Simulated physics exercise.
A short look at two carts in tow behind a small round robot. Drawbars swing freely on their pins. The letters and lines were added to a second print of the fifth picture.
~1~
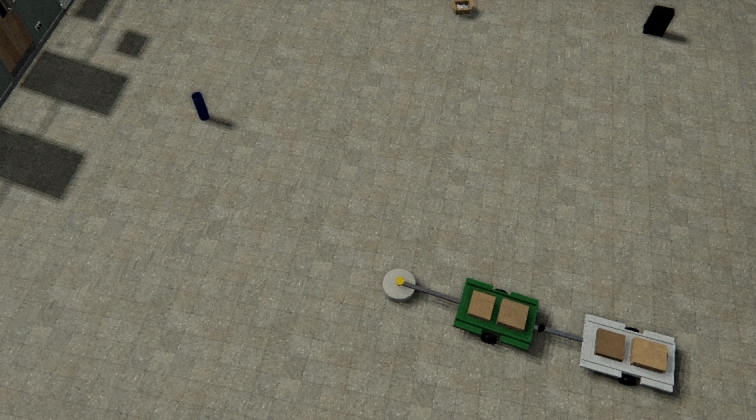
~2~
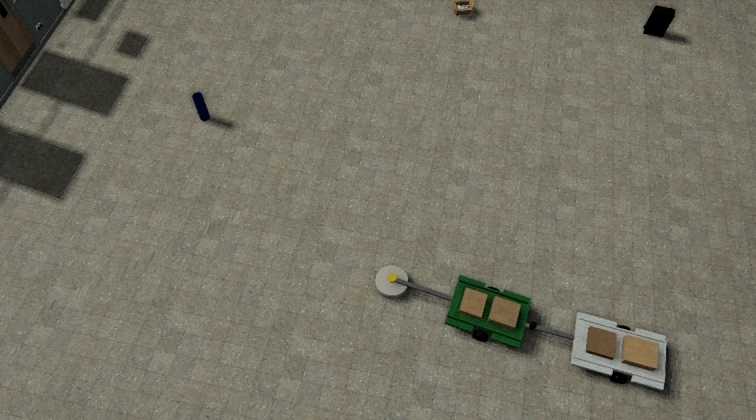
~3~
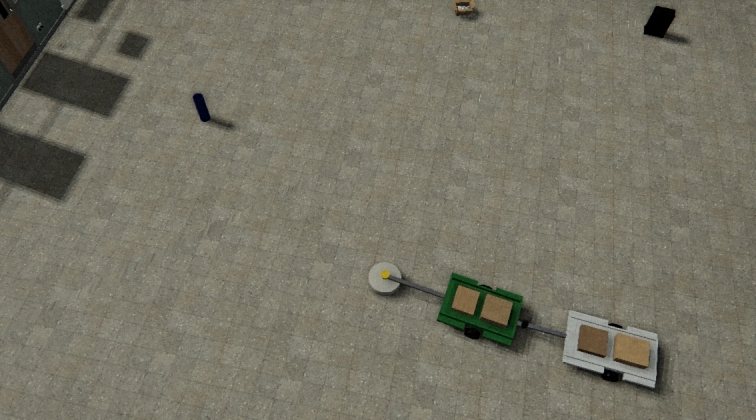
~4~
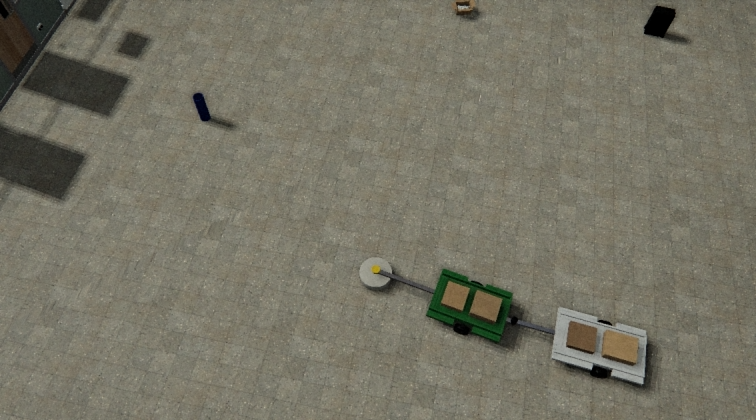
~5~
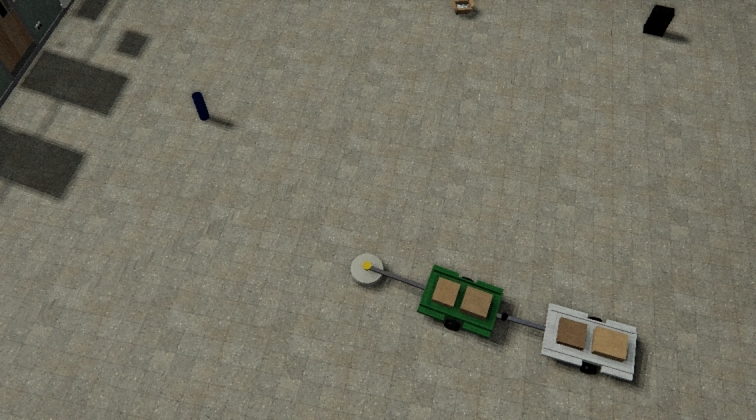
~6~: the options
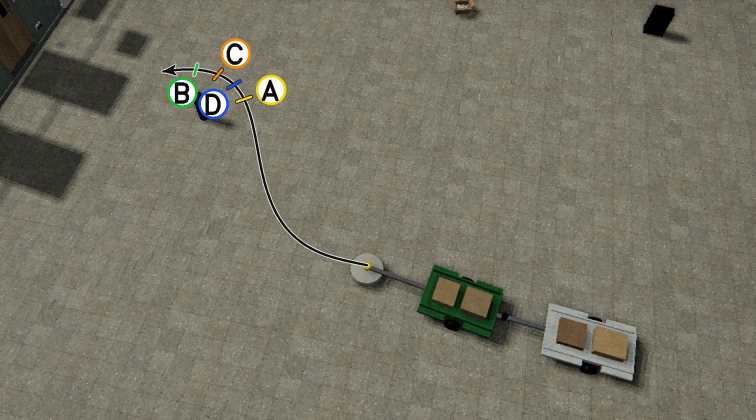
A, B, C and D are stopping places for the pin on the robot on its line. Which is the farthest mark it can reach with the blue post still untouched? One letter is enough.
B.
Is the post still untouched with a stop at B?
For that mark, yes.
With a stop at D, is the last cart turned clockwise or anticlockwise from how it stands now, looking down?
For that mark, clockwise.
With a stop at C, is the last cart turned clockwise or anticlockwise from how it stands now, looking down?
For that mark, clockwise.
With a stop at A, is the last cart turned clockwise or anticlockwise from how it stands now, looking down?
Clockwise.
On the marked copy, A at (244, 99); B at (196, 70); C at (218, 74); D at (234, 85); the route from (367, 265) via (258, 149) to (163, 71).
With B. Early on, robot (274, 210), last cart (464, 302).
Further on, robot (252, 121), last cart (361, 255).
At the end, robot (198, 75), last cart (304, 192); nothing has been touched.
As for the rest, A is safe but short; C is safe but short; D is safe but short.
